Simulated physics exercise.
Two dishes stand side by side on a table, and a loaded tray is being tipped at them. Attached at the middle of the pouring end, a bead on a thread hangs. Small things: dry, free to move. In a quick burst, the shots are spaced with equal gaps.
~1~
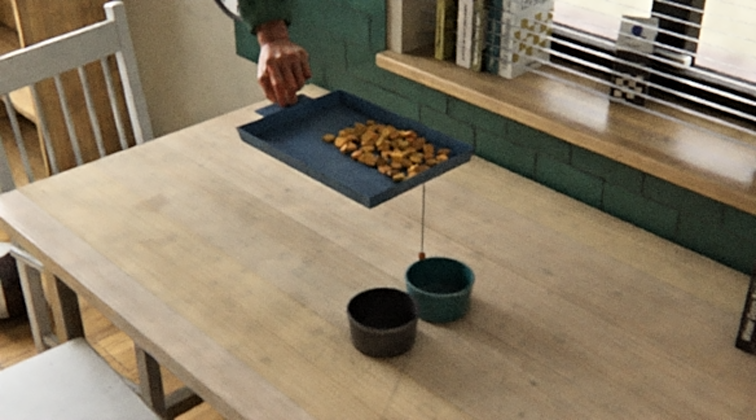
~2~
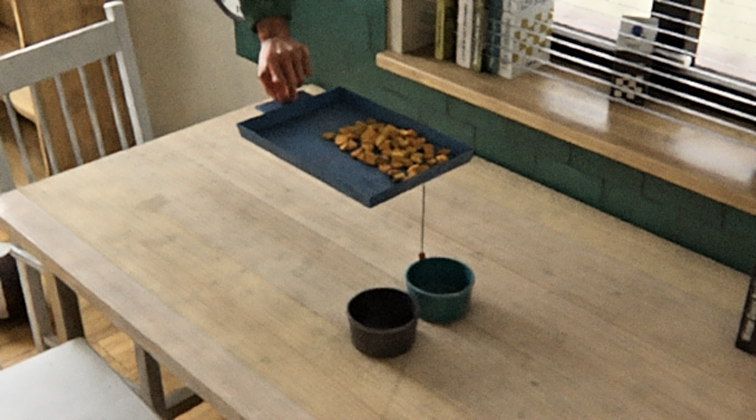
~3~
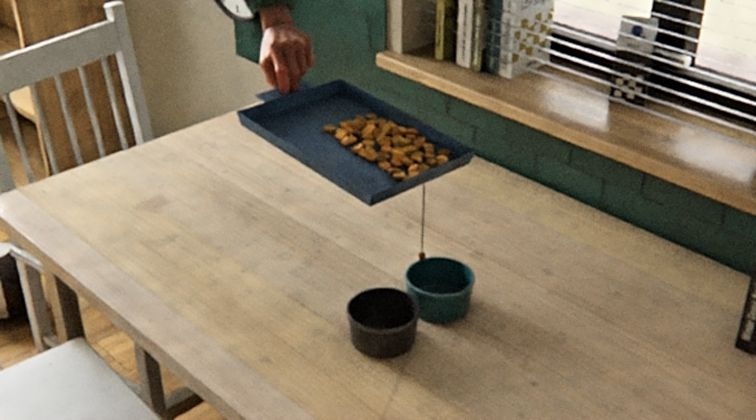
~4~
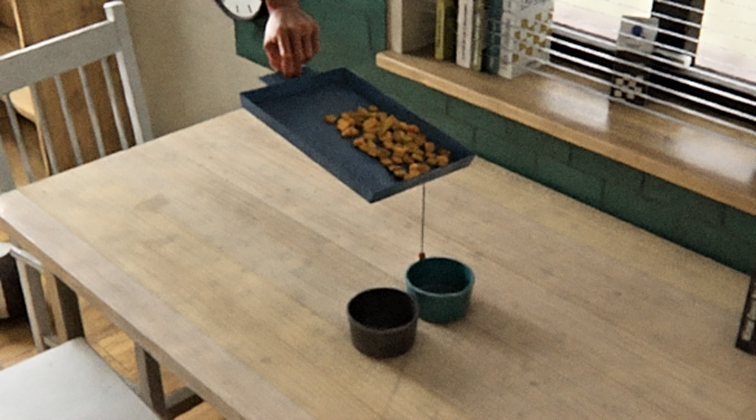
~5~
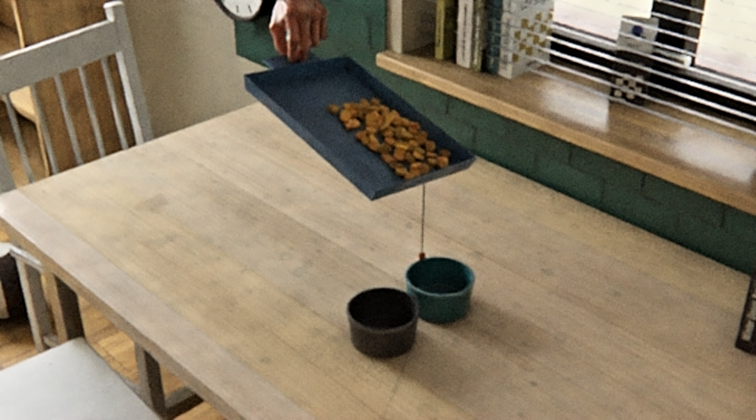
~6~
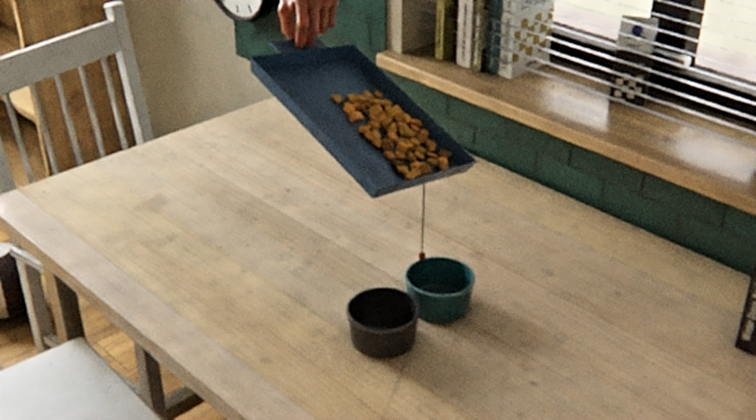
The clip opens on a hand holding a blue tray of small brown pieces above a wooden table, where a dark dish and a teal dish sit near a hanging thread. The hand gradually raises its end of the tray, steepening the slope toward the lower right, while the dishes stay still.
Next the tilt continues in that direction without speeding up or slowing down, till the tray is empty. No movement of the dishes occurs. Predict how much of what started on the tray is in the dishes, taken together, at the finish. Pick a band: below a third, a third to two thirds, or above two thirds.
Taken together, the dishes hold below a third.
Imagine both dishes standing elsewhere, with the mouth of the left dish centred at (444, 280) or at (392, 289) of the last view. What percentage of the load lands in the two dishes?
Roughly 50% the first time and 30% the second time.
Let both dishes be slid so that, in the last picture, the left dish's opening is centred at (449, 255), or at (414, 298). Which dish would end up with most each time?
Run 1: The one on the left side. Run 2: The one on the right side.
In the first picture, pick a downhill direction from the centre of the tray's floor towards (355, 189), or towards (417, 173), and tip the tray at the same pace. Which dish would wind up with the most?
First try, the dish at left; second try, the dish at right.
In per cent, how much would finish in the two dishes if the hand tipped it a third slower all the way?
Estimate: Around 0%.
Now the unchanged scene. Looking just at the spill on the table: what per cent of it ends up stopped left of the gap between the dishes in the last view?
Close to 0 %.
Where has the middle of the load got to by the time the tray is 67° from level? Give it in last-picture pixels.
Look around (439, 149) in the last picture.
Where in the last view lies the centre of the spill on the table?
Those pieces end up centred close to (479, 272).
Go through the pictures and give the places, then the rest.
Corners of the pouring end at (370, 195) and (470, 147), level; middle of the load at (384, 148), cereal squares; left dish at (408, 336); right dish at (464, 302); bead on its thread at (422, 256), in the first frame.
Corners of the pouring end at (370, 194) and (470, 148), level; middle of the load at (384, 147), in the second frame.
Corners of the pouring end at (372, 192) and (471, 150), tipped barely, lowest at the right corner; middle of the load at (384, 144), in the third frame.
Corners of the pouring end at (374, 190) and (472, 153), tipped a little, lowest at the right corner; middle of the load at (386, 139), in the fourth frame.
Corners of the pouring end at (376, 188) and (473, 157), tipped clearly, lowest at the right corner; middle of the load at (388, 134), in the fifth frame.
Corners of the pouring end at (379, 186) and (473, 160), tipped clearly, lowest at the right corner; middle of the load at (390, 130); left dish at (408, 336); right dish at (464, 302), in the sixth frame.
Soon, tray tipped steeply; all on the tray.
A while on, tray tipped past a quarter turn; about half on the tray; a stray few in the right dish; about a third outside both; a small part in the air.
Towards the end, tray tipped past a quarter turn; a small part in the right dish; most outside both.
Finally, tray tipped past a quarter turn; none in the left dish; a small part in the right dish; most outside both.
